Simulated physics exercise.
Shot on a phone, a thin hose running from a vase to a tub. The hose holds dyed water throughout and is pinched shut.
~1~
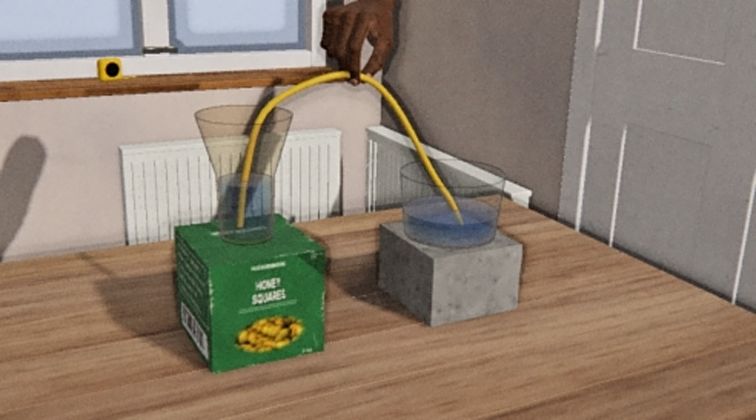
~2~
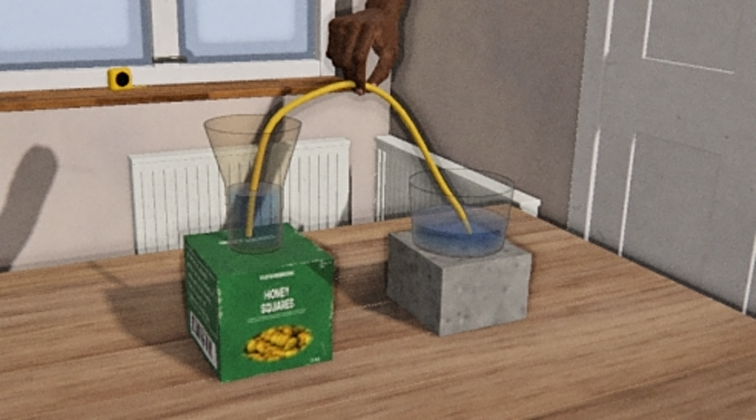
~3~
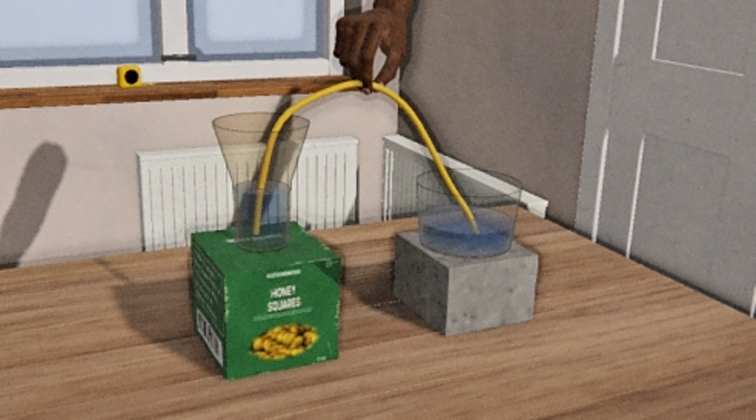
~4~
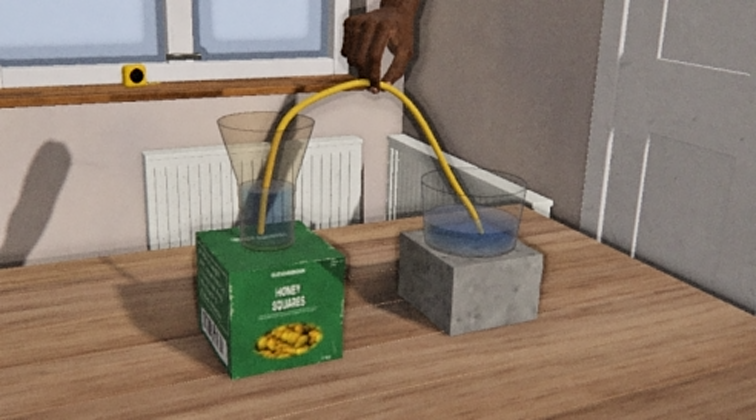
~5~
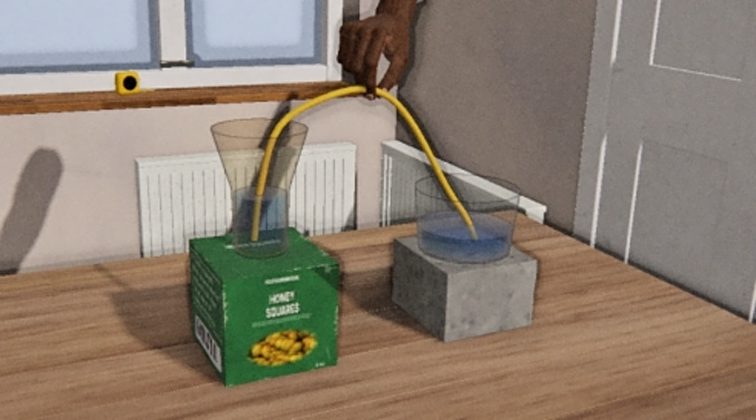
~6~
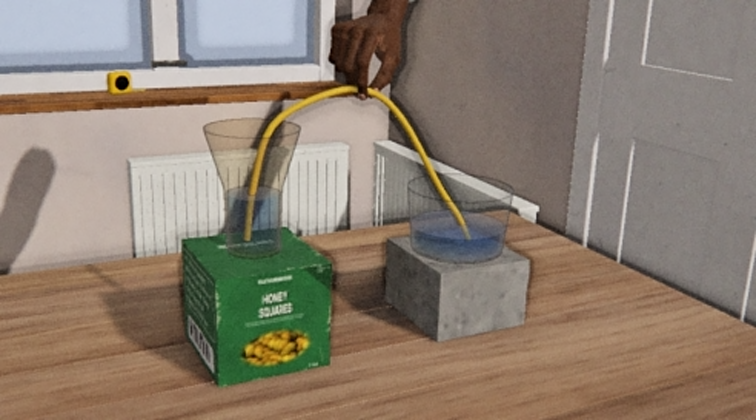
A hand pinches a yellow hose linking two containers of blue water, and nothing flows.
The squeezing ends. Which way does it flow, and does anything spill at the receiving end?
It flows: To the right; one that fills: No spill.
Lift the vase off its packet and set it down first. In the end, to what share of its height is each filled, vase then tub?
Levels: First 75 %, second 20 %.
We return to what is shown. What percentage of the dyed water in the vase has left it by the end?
About 80 per cent.
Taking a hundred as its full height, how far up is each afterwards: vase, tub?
About 10 and 50 per cent.
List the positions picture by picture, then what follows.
The first frame shows fingers on the hose; vase (245, 174) about half full, up on the packet; tub (451, 202) about a third full, up on the brick.
The second frame shows still shut; vase about half full, surface at (254, 190); tub about a third full, surface at (459, 219).
In the third frame, the hose is pinched; vase (262, 182) about half full; tub (467, 211) about a third full.
The fourth frame shows nothing flows; vase about half full, surface at (267, 187); tub about a third full, surface at (471, 219).
The fifth frame shows fingers on the hose; vase (260, 188) about half full, up on the packet; tub (466, 217) about a third full, up on the brick.
The sixth frame shows still shut; vase about half full, surface at (253, 194); tub about a third full, surface at (458, 224).
A moment on, the vase is about a third full; the tub is about half full.
Further on, the vase is nearly empty; the tub is about half full.
When it is over, the vase is nearly empty; the tub is about half full.
